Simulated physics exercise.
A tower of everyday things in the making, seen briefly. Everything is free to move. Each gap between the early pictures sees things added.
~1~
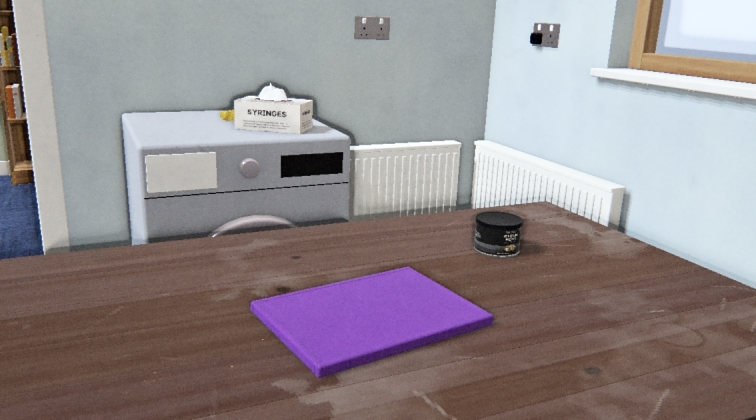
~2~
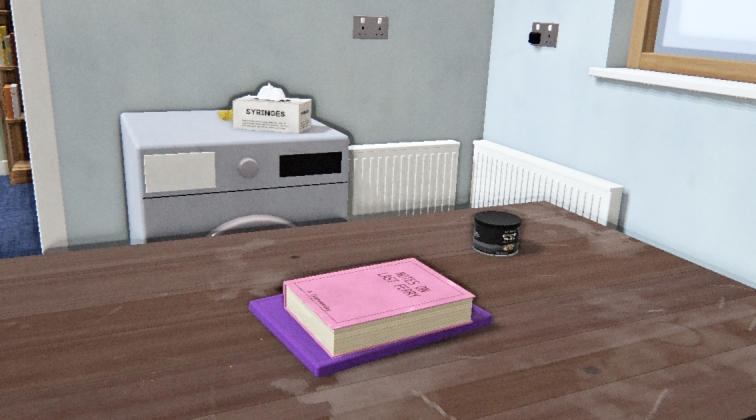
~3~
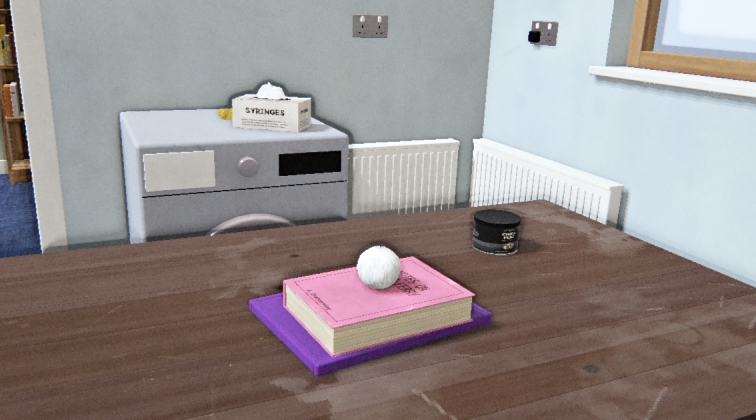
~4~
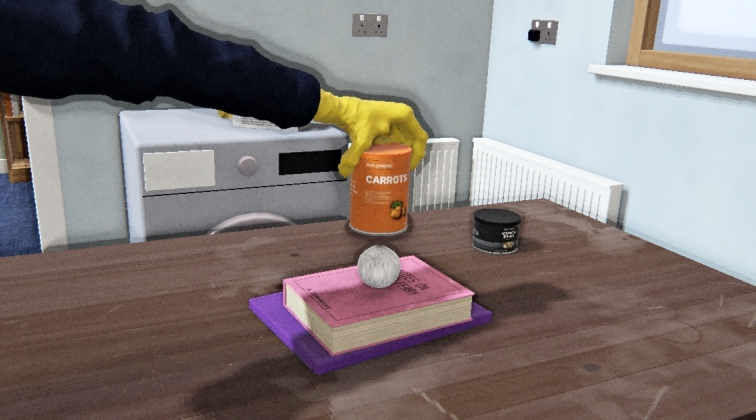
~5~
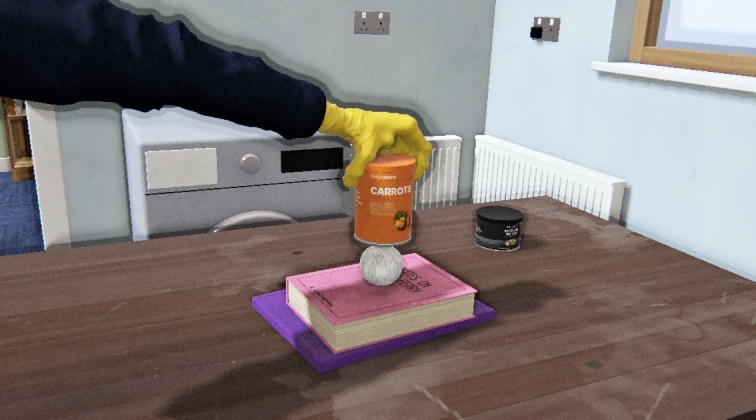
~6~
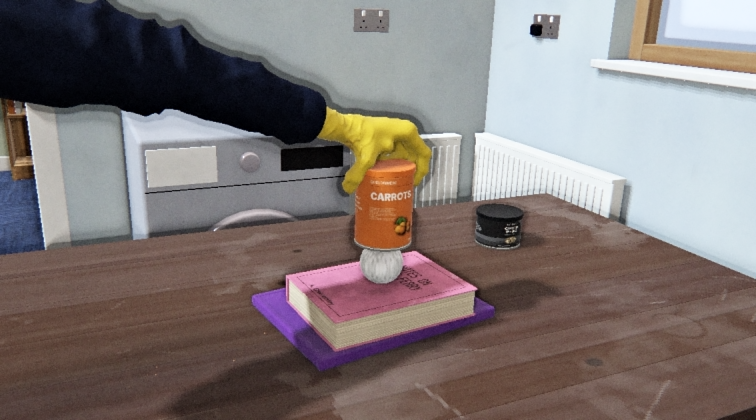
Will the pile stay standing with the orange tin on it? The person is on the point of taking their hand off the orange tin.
Basically the pile is insecure.
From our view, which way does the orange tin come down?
Observed: The object is displaced in the rightward direction.
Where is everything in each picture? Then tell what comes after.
In the first picture, the last thing is not in view yet.
In the second picture, the last thing is not in view yet.
In the third picture, the last thing is not in view yet; pink book (378, 301).
The fourth picture shows coming down; orange tin (380, 188).
The fifth picture shows coming down; orange tin (384, 199); pink book (380, 297).
The sixth picture shows set down, still held; orange tin (384, 203).
Then, 0.70 s after the last picture, orange tin tipped 49° from how it was near (423, 212).
Then, 0.90 s after the last picture, orange tin now fallen.
Then, 1.00 s after the last picture, things are still on the move.
Then, 1.20 s after the last picture, as before.
At rest, fallen, orange tin; the other 4 in place. Seen from the same camera at the end, orange tin near (556, 265). The pile loses its balance.
